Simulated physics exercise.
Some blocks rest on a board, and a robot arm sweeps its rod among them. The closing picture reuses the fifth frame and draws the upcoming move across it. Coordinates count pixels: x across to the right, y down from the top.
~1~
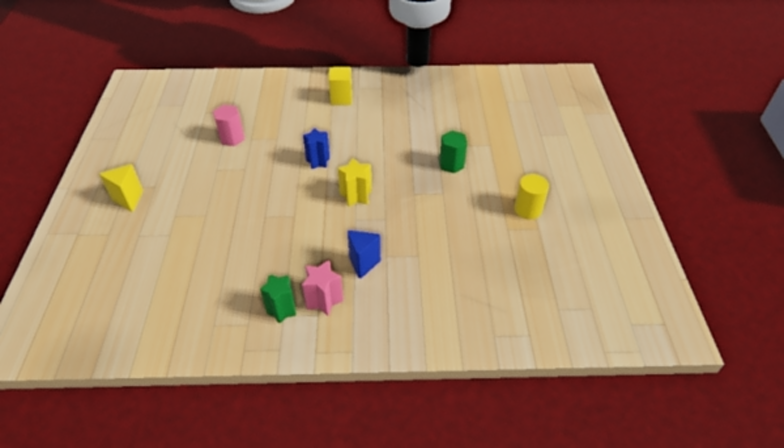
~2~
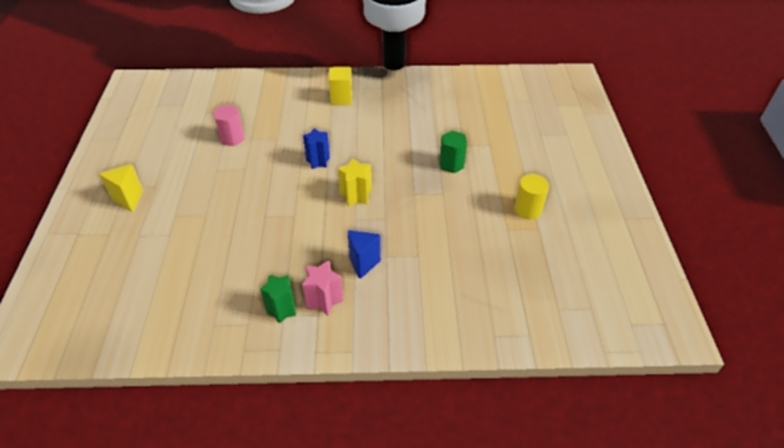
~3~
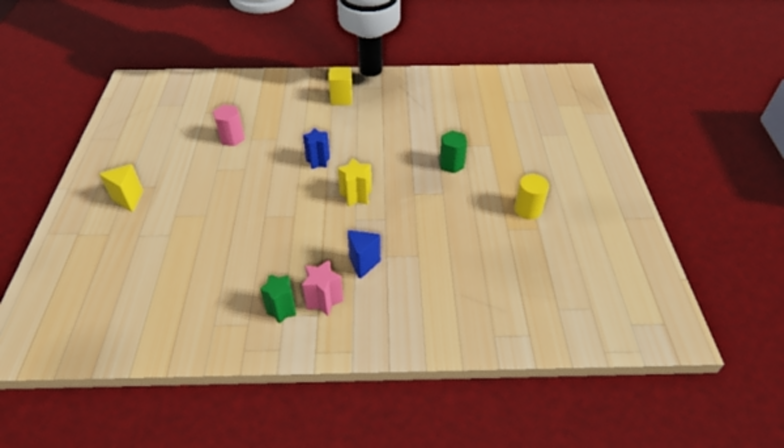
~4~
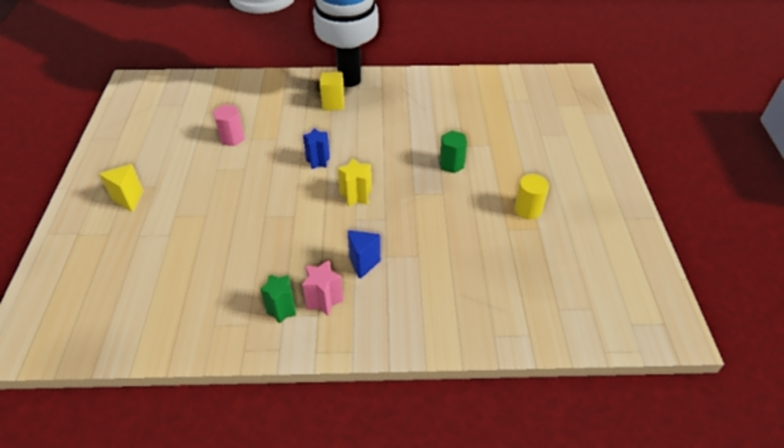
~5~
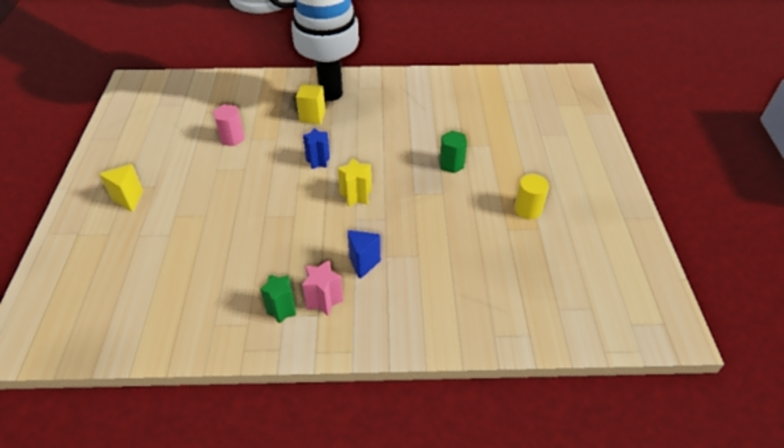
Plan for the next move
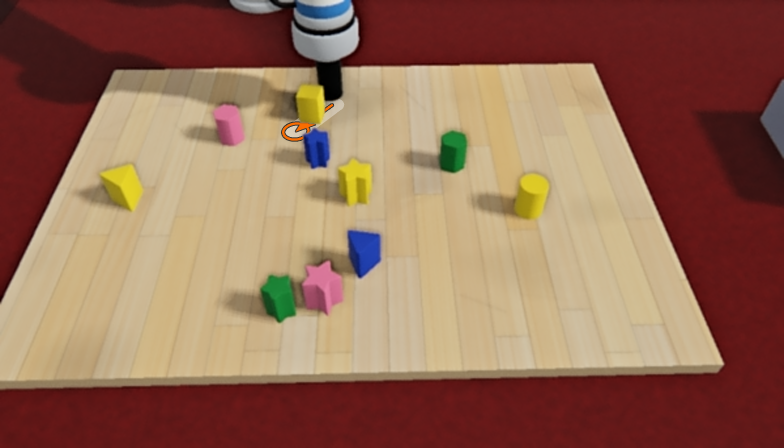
On a wooden board, a robot arm's rod moves left and pushes the yellow block down-left.
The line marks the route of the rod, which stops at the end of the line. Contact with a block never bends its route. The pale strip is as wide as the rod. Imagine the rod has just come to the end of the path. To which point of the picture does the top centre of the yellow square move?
My best guess is (267, 108).
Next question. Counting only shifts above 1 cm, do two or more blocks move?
Going by the path, no.
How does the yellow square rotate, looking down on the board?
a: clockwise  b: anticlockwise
The answer is a.
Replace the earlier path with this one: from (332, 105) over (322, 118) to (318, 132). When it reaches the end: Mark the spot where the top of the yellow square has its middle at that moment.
Close to (290, 103).
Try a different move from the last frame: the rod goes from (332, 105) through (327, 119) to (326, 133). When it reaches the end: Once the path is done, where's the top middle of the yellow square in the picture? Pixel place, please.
That would be at about pixel (298, 101).
The drawn path runs from (332, 105) directly to (296, 131).
The first path, step by step. Halfway along, rod (313, 107); yellow square (288, 101), turned 25° clockwise.
At the end, rod (294, 121); yellow square (267, 108), turned 75° clockwise; blue star-shaped block not moved.
